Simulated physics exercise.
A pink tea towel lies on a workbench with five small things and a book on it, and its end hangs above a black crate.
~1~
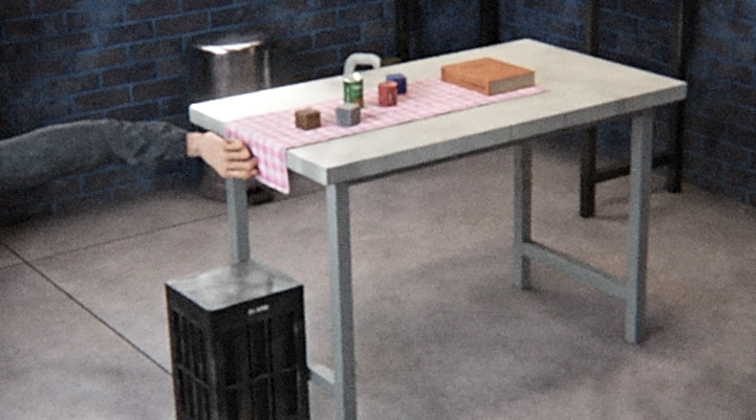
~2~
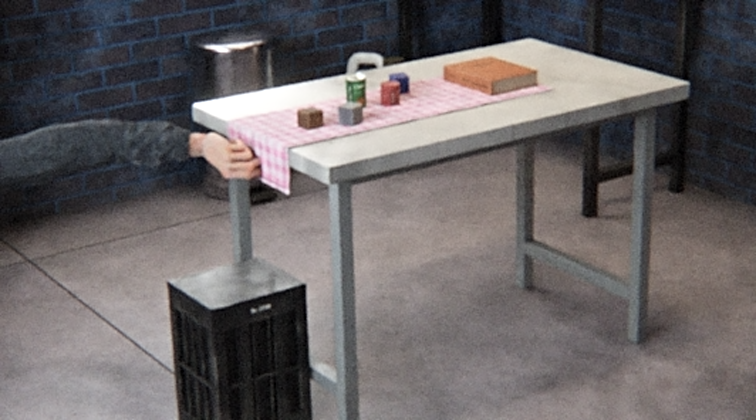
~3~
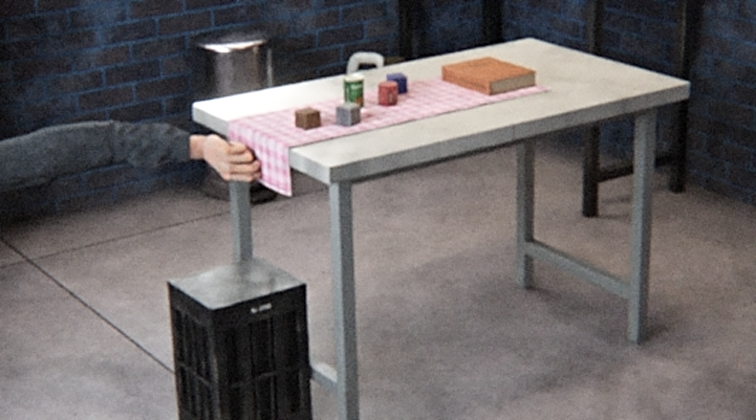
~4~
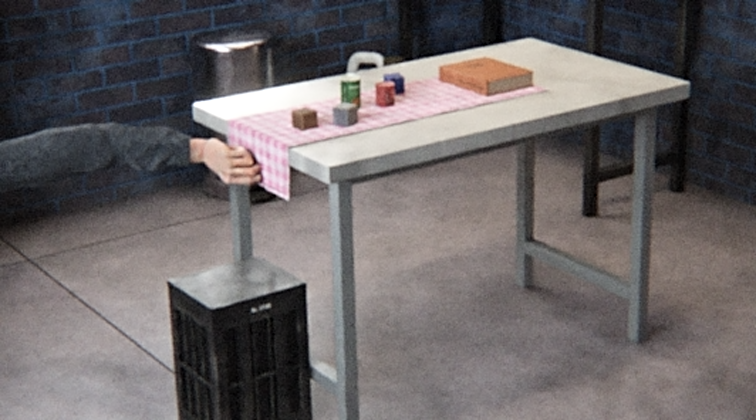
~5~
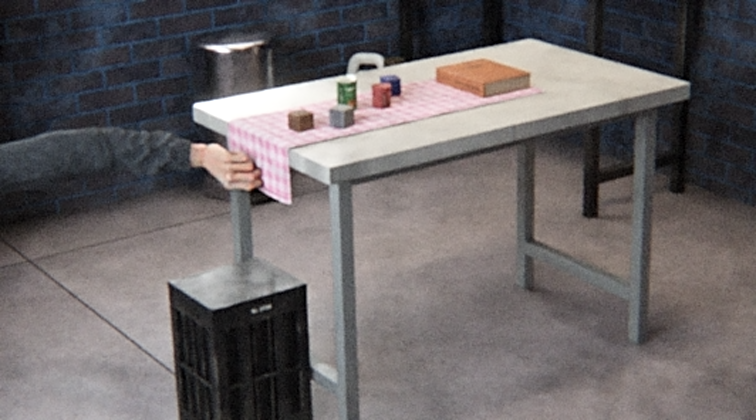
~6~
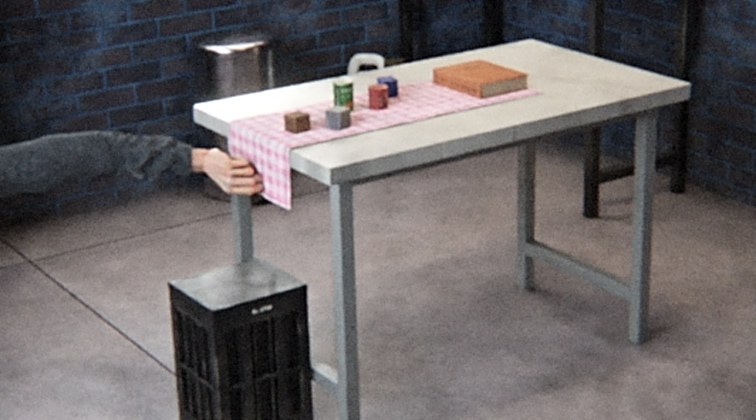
A hand at the left edge of a pale workbench draws a pink checked cloth slightly down over the side, above a black crate, and the small cubes, green can, red pot and book on it shift a little leftward.
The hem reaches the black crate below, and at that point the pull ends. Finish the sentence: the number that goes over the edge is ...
The number that goes over the edge is two.
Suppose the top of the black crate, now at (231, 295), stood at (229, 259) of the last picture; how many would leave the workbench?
That comes to 1.
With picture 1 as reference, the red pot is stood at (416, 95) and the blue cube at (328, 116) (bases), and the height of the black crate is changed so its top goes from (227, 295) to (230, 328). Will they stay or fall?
The red pot stays put; the blue cube is lost.
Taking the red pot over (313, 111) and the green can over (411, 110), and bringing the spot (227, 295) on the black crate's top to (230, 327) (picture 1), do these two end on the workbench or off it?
The red pot does not stay aboard, and the green can stays aboard.
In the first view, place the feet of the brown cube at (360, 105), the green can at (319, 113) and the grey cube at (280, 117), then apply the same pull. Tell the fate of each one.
The brown cube stays put; the green can topples down; and the grey cube topples down.
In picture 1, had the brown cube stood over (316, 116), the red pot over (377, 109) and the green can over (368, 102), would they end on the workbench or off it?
Note - brown cube lost, red pot retained, green can retained.
Soon after, hem near (261, 225); all still up.
After that, hem near (261, 252); brown cube gone.
And then, hem on the crate; brown cube and grey cube gone.
In the end, hem on the crate; brown cube and grey cube gone. The count of fallen things is two.
